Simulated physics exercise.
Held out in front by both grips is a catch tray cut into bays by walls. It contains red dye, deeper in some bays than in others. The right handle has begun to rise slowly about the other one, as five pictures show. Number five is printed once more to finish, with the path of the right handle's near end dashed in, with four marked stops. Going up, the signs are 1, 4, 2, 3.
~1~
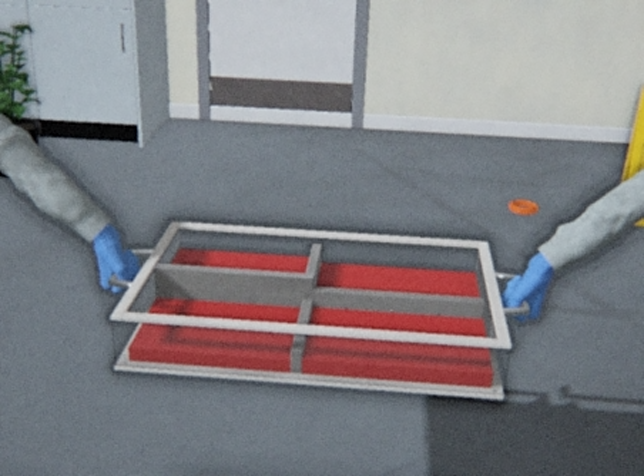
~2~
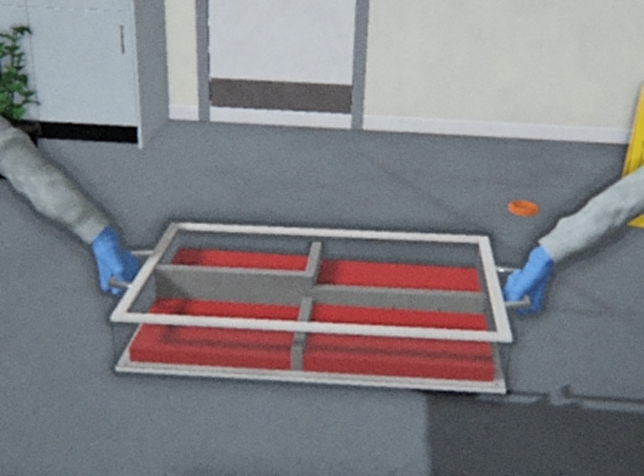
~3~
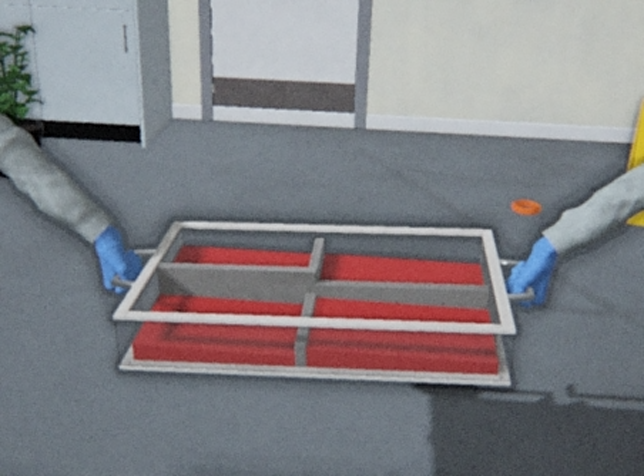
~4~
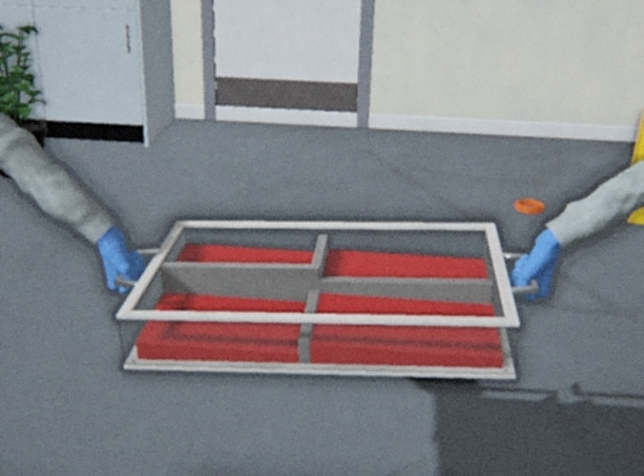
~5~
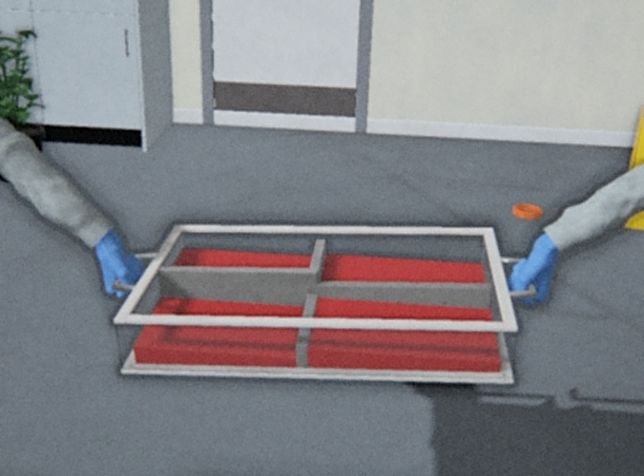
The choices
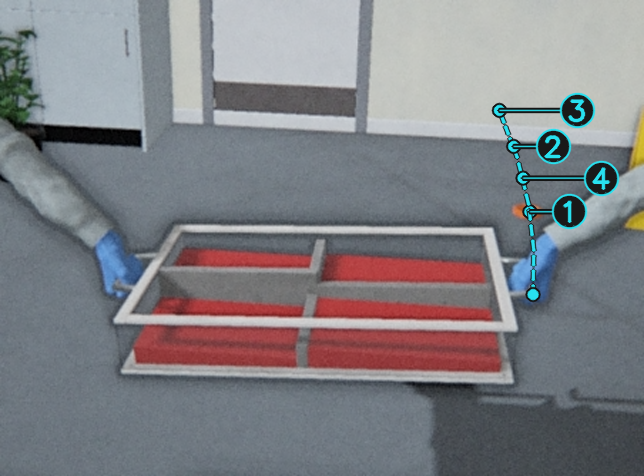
The clip shows two gloved hands holding a clear, white-rimmed tray of red dye, divided into four bays, above a grey floor. The tray tilts slightly down to the left as its right side rises a little.
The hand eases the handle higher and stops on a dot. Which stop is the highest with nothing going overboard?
Go for 1.
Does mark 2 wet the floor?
Yes.
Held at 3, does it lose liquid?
Yes, it does.
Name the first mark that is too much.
Mark 4.
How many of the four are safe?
One.
On the marked copy, 1 at (529, 211); 2 at (513, 146); 3 at (499, 110); 4 at (523, 178).
With 1, nothing spills; the front left bay holds the most.
With 2, about 27 % goes over the rim.
With 3, about 41 % goes over the rim.
With 4, about 9 % goes over the rim.
